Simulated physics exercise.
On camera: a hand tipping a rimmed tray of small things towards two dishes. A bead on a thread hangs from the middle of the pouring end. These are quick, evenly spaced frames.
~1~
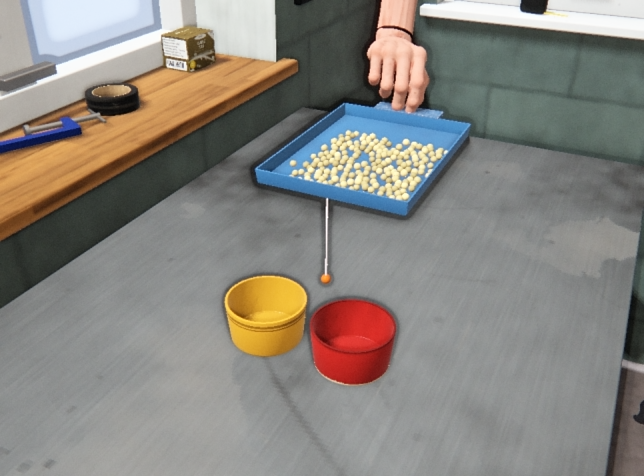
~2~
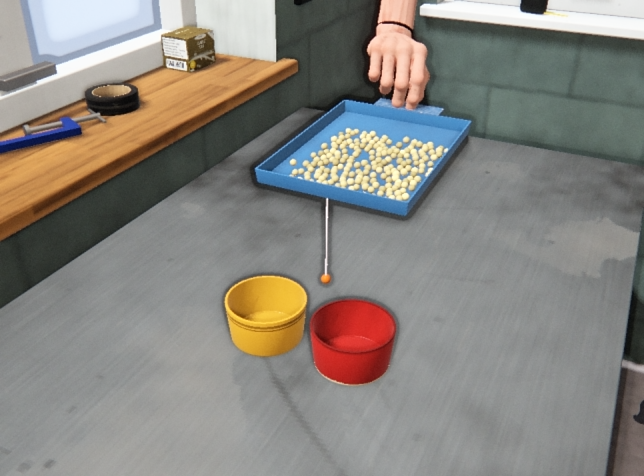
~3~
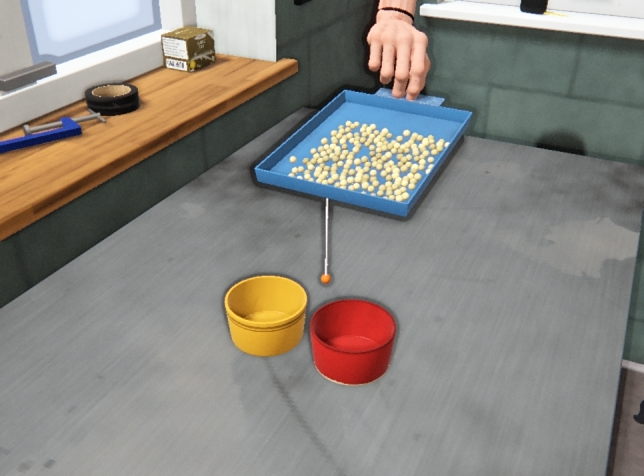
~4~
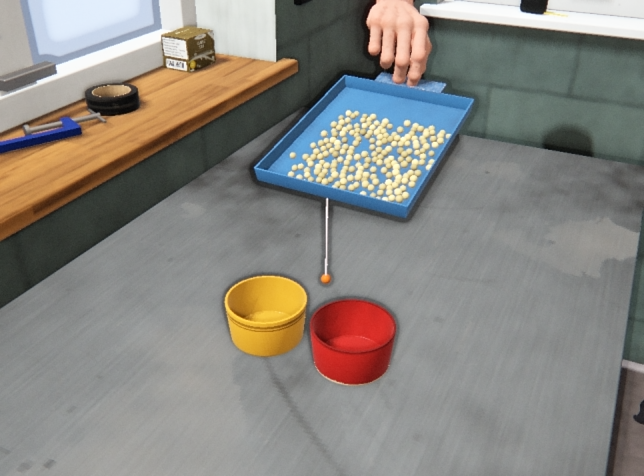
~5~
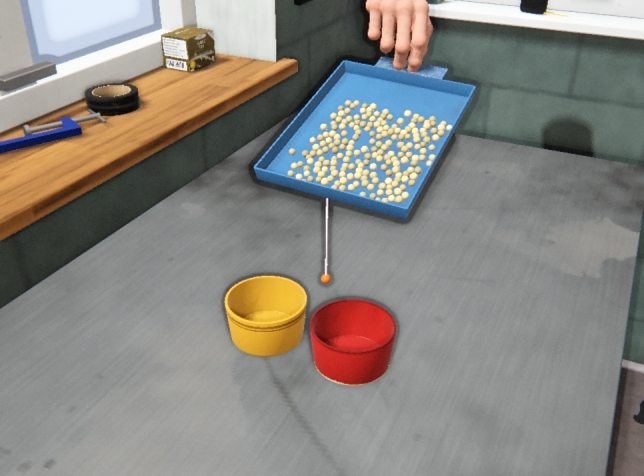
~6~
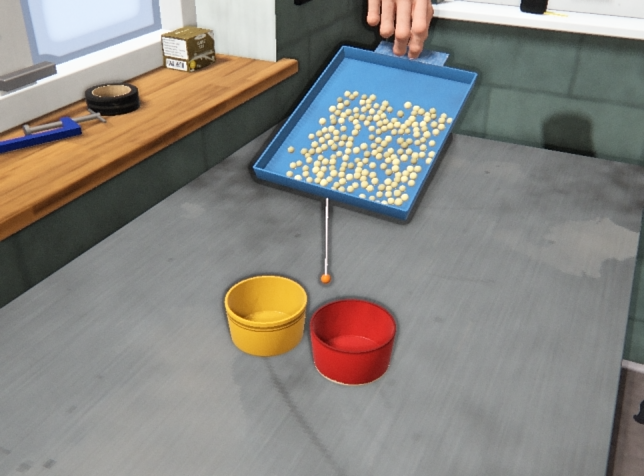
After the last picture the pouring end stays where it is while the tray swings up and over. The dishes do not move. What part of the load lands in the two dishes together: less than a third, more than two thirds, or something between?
Caught overall: More than two thirds.
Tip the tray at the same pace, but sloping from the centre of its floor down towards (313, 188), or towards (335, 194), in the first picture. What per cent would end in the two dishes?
Near 80 % and 90 %.
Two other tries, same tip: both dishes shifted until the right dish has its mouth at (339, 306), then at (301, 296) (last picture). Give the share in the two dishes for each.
Near 50 % and 20 %.
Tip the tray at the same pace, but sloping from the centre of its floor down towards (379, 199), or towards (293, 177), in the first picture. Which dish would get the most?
At the first place the right one, at the second left.
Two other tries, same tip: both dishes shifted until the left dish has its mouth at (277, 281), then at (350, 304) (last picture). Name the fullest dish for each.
At the first place the right one, at the second the dish on the left.
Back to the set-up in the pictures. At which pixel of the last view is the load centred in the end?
Roughly at (348, 355).
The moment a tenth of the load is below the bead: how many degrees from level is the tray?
Roughly 110°.
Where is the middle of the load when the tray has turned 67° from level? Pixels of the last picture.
Close to (358, 174).
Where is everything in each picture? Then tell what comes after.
In the first picture, corners of the pouring end at (258, 169) and (406, 201), level; middle of the load at (365, 165), soya beans; left dish at (246, 336); right dish at (335, 365); bead on its thread at (326, 279).
In the second picture, corners of the pouring end at (258, 169) and (406, 201), level; middle of the load at (365, 163).
In the third picture, corners of the pouring end at (258, 168) and (406, 203), tipped barely, lowest at the right corner; middle of the load at (365, 160).
In the fourth picture, corners of the pouring end at (257, 167) and (406, 205), tipped a little, lowest at the right corner; middle of the load at (365, 155).
In the fifth picture, corners of the pouring end at (256, 167) and (406, 207), tipped a little, lowest at the right corner; middle of the load at (365, 150).
In the sixth picture, corners of the pouring end at (256, 167) and (405, 209), tipped clearly, lowest at the right corner; middle of the load at (364, 147); left dish at (246, 336); right dish at (335, 365).
Soon, tray tipped steeply; nearly all on the tray; a stray few in the right dish; a stray few in the air.
A while on, tray tipped past a quarter turn; about half on the tray; a small part in the right dish; a stray few outside both; about a third in the air.
Towards the end, tray tipped past a quarter turn; about two thirds in the right dish; a small part in the left dish; a small part outside both.
Finally, tray tipped past a quarter turn; about two thirds in the right dish; a small part in the left dish; a small part outside both.
